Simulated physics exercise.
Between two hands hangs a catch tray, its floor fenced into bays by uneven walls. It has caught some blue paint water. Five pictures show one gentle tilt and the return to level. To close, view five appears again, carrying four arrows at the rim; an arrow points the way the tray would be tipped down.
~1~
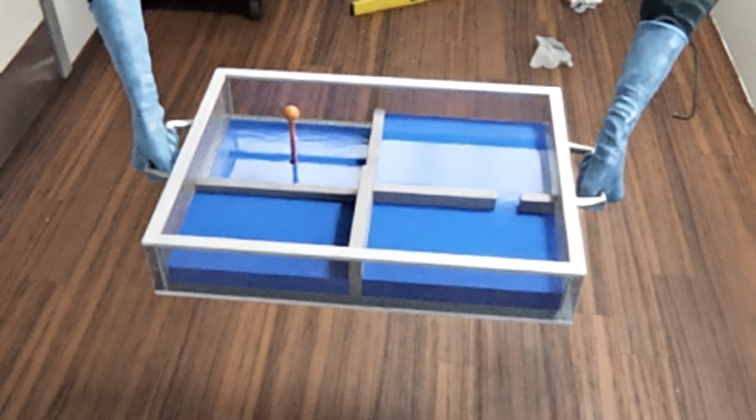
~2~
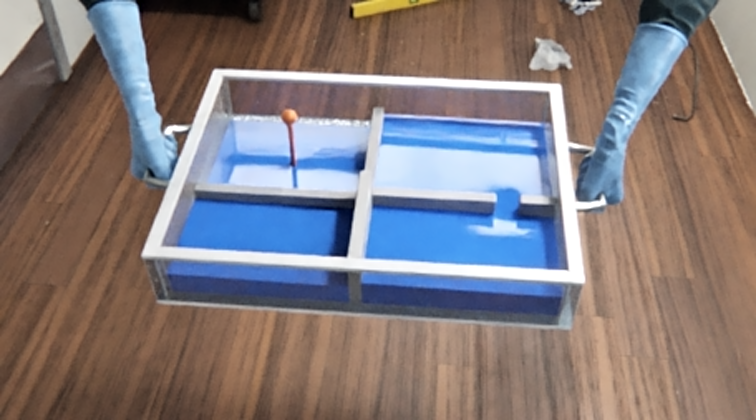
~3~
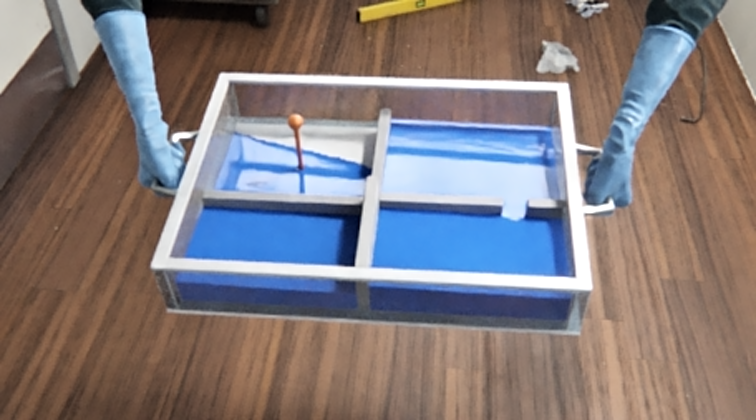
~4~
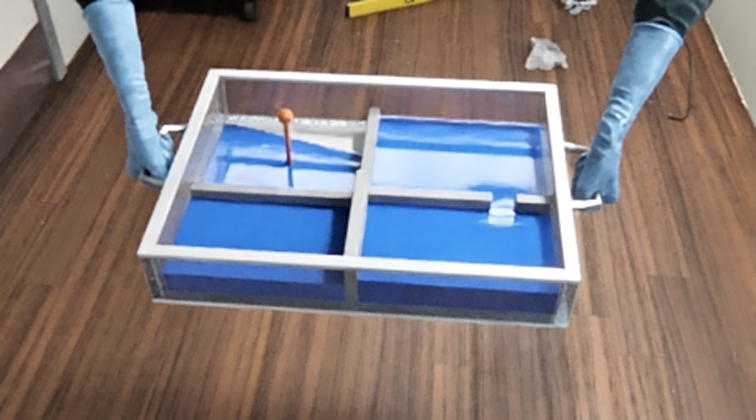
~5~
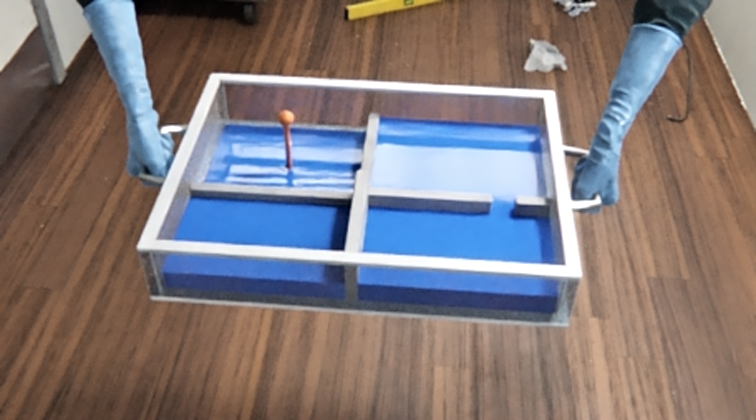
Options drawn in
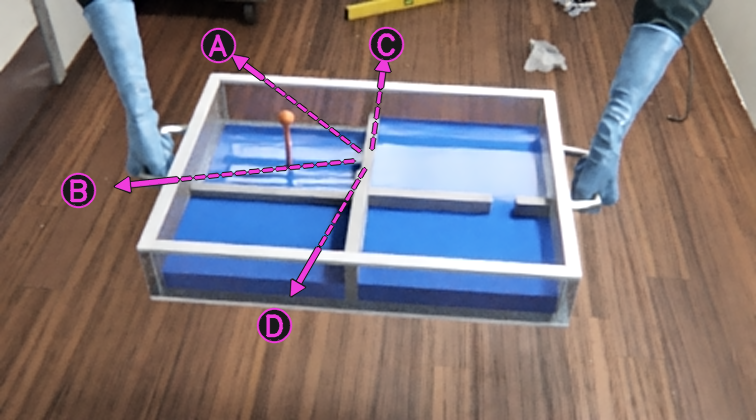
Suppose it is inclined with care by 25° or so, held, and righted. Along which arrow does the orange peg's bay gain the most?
C works best here.
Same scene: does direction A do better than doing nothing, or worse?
It is better.
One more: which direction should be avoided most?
That is direction D.
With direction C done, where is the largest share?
It is the back left one.
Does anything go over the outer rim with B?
Yes.
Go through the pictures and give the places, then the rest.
The tray is level; deepest in the back right bay, at (461, 158), shallowest in the back left; orange peg at (291, 114).
Tipped about 3° down to the front; no wall is crossed.
Tipped about 5° down to the front; no wall is crossed; orange peg at (295, 122).
Tipped about 3° down to the front; no wall is crossed.
The tray is level; deepest in the back right bay, at (456, 161), shallowest in the back left; orange peg at (286, 119).
On the marked copy, A ends at (236, 58); B ends at (120, 185); C ends at (384, 61); D ends at (293, 291).
With A, about 32 % of the liquid ends in the peg's bay; about 51 % goes over the rim.
With B, about 23 % of the liquid ends in the peg's bay; about 22 % goes over the rim.
With C, about 41 % of the liquid ends in the peg's bay; nothing spills.
With D, about 7 % of the liquid ends in the peg's bay; about 19 % goes over the rim.
